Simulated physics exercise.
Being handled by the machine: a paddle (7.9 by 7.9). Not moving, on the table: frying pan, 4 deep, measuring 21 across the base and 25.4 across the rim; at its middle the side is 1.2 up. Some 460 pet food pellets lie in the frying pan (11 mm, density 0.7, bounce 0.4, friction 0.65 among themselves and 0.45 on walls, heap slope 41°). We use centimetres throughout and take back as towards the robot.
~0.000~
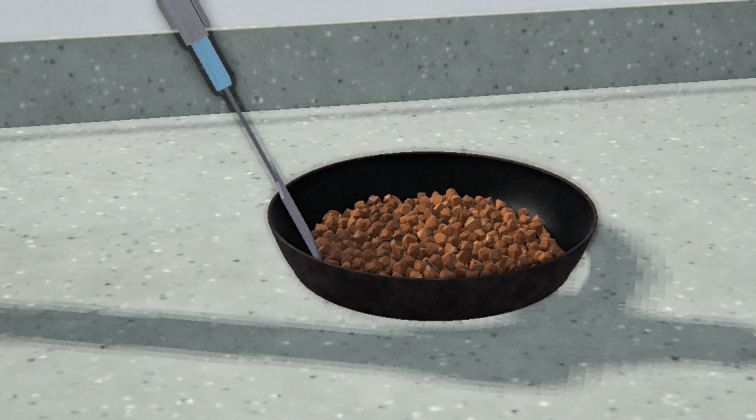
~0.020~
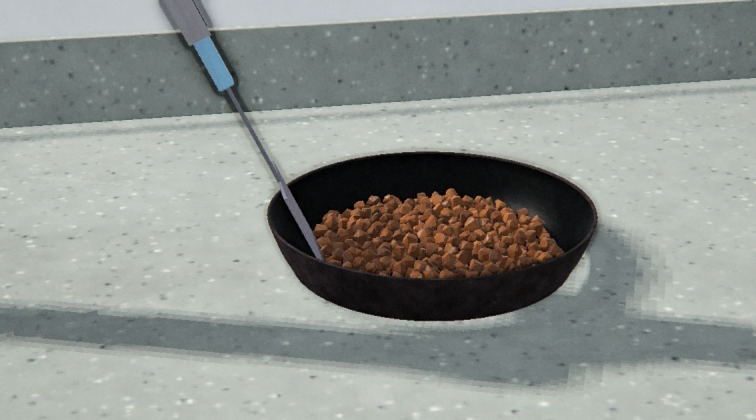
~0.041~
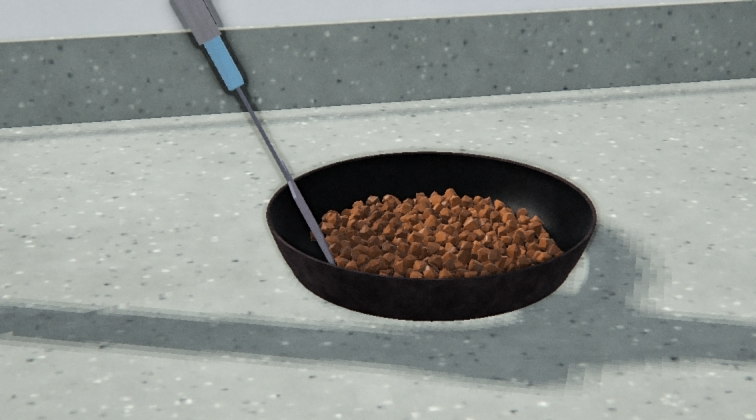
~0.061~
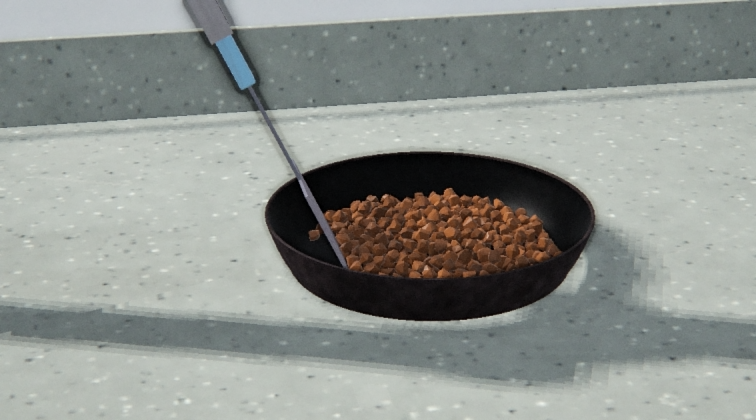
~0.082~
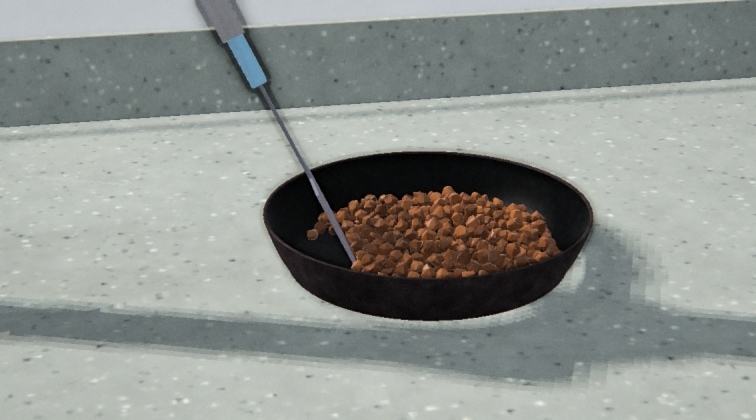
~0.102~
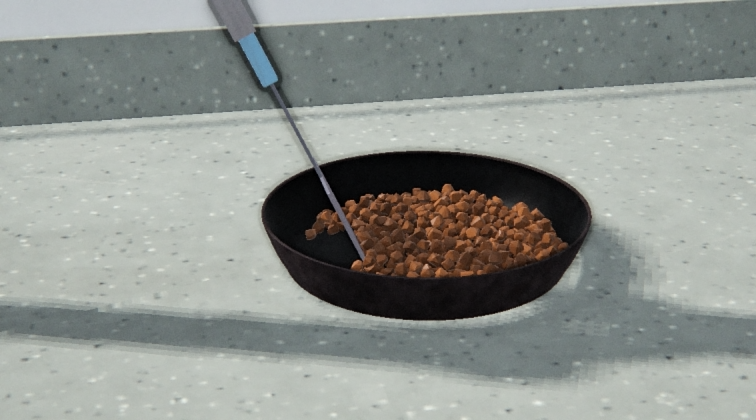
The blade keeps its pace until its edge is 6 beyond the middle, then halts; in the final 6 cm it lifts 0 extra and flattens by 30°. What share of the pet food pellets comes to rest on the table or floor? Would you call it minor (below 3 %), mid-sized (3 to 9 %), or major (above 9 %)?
I would call it minor.
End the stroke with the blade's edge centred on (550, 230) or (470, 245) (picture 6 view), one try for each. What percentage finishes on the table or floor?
Around 15 per cent for the first try and 0 per cent for the second.
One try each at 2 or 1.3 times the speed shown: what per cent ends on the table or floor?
Roughly 0 % and roughly 0 %.
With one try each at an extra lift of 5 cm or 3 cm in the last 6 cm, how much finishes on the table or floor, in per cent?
Roughly 0 % and then 0 %.
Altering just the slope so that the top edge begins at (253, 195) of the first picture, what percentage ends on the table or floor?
Some 0 per cent.
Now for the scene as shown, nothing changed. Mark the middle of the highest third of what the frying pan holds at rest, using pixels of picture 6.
Close to pixel (528, 213).
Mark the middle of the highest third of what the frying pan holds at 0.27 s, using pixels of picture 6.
I'd put it somewhere near (523, 217).
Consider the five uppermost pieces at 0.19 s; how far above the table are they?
Roughly 3 cm.
After 0.19 s, sloping 65°, highest piece 4 above the table; 464 in the frying pan.
After 0.27 s, sloping 50°, highest piece 5 above the table; 464 in the frying pan.
After 0.52 s, sloping 35°, highest piece 5 above the table; 459 in the frying pan, 5 on the table or floor.
After 1.57 s, sloping 35°, highest piece 5 above the table; 459 in the frying pan, 5 on the table or floor.
At rest, 459 in the frying pan, 5 on the table or floor. That is 1 % on the table or floor.
